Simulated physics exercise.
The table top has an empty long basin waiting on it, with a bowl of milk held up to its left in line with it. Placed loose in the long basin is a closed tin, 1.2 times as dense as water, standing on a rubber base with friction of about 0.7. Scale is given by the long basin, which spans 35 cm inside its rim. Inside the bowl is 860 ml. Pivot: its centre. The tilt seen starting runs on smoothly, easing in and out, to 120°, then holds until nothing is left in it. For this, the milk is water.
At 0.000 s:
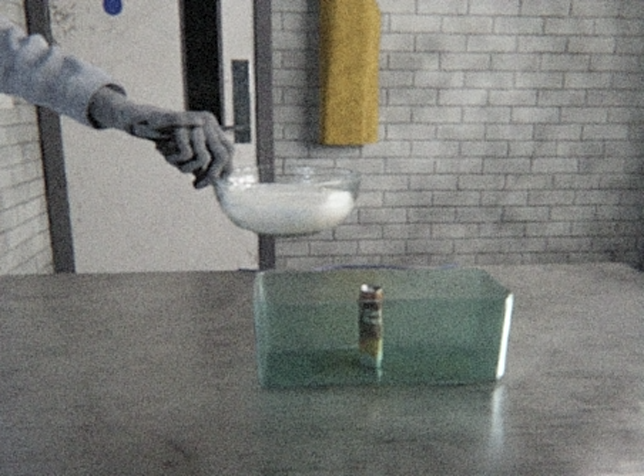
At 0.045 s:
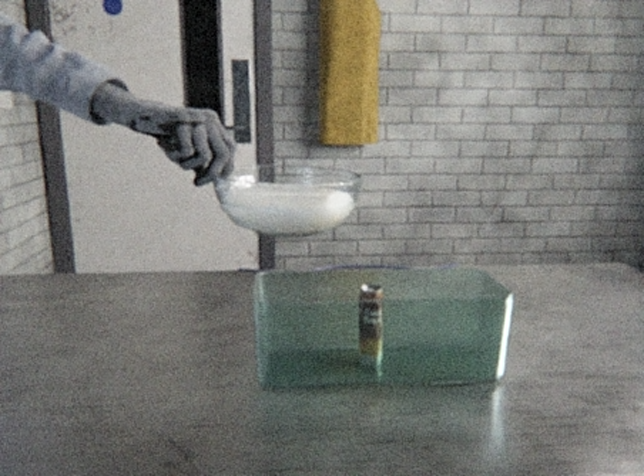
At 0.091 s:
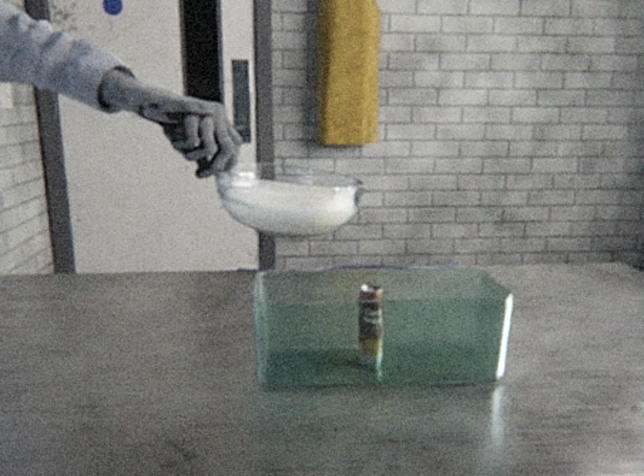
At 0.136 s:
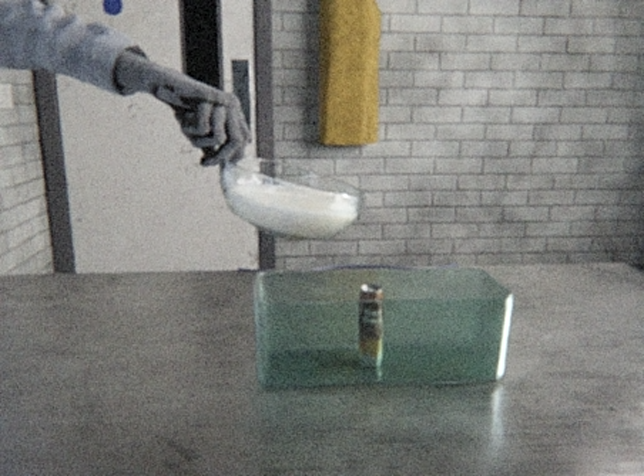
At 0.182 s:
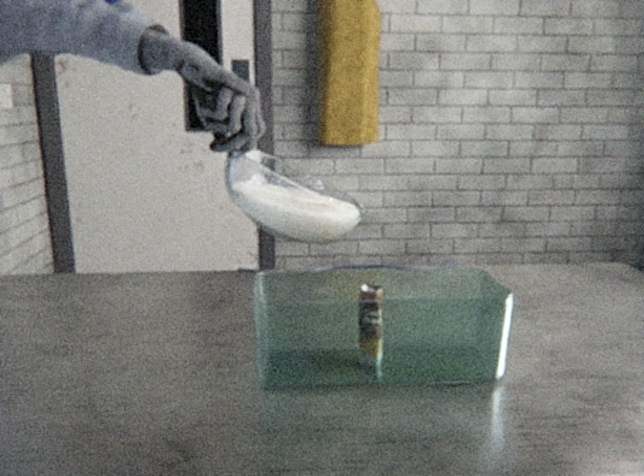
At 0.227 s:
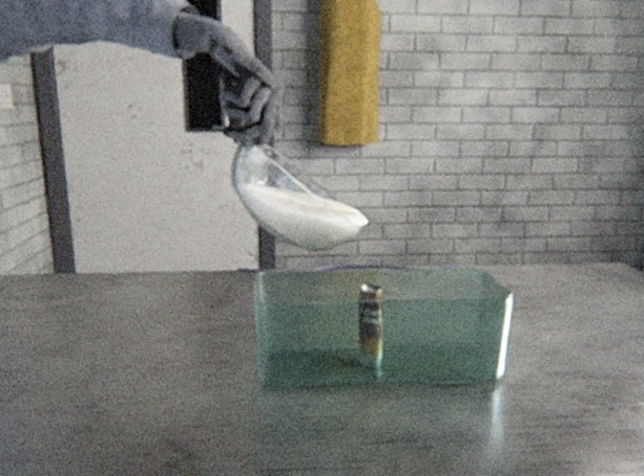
Glass bowl of white liquid tilting steadily rightward in a raised hand above a clear greenish basin holding a small upright tin.
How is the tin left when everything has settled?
Watch, it's going to hold out.
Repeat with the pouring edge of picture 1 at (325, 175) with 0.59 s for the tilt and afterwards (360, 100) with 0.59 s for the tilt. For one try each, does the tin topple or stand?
The tin overturns the first time and stays vertical the second time.
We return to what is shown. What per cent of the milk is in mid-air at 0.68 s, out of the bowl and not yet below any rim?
Near 6 per cent, I'd say.
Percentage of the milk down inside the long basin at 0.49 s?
Some 88 per cent.
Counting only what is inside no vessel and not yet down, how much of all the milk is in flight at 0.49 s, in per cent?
I'd say close to 10 per cent.
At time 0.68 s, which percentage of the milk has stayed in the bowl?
Near 0 in a hundred.
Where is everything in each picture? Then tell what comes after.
Tilt 0°; pouring edge (360, 175); surface from (220, 196) to (354, 195); the long basin's rim runs from (255, 288) to (498, 283); the tin's top is at (371, 292), in the first frame.
Tilt 2°; pouring edge (361, 177); surface from (221, 196) to (354, 197), in the second frame.
Tilt 7°; pouring edge (363, 184); surface from (222, 192) to (355, 200), in the third frame.
Tilt 15°; pouring edge (364, 195); surface from (225, 188) to (356, 204), in the fourth frame.
Tilt 26°; pouring edge (364, 209); surface from (230, 184) to (359, 208), in the fifth frame.
Tilt 39°; pouring edge (360, 225); surface from (236, 185) to (352, 211); 2 per cent is over the edge, in the sixth frame.
After 0.49 s the tilt is 111° and 1 per cent is still to pour; the tin stands where it began.
After 0.68 s the tilt is 120° and 0 per cent is still to pour; the tin stands where it began.
After 0.87 s the tilt is 120° and 0 per cent is still to pour; the tin stands where it began.
After 1.09 s the tilt is 120° and 0 per cent is still to pour; the tin stands where it began.
In the end the tin stands where it began.
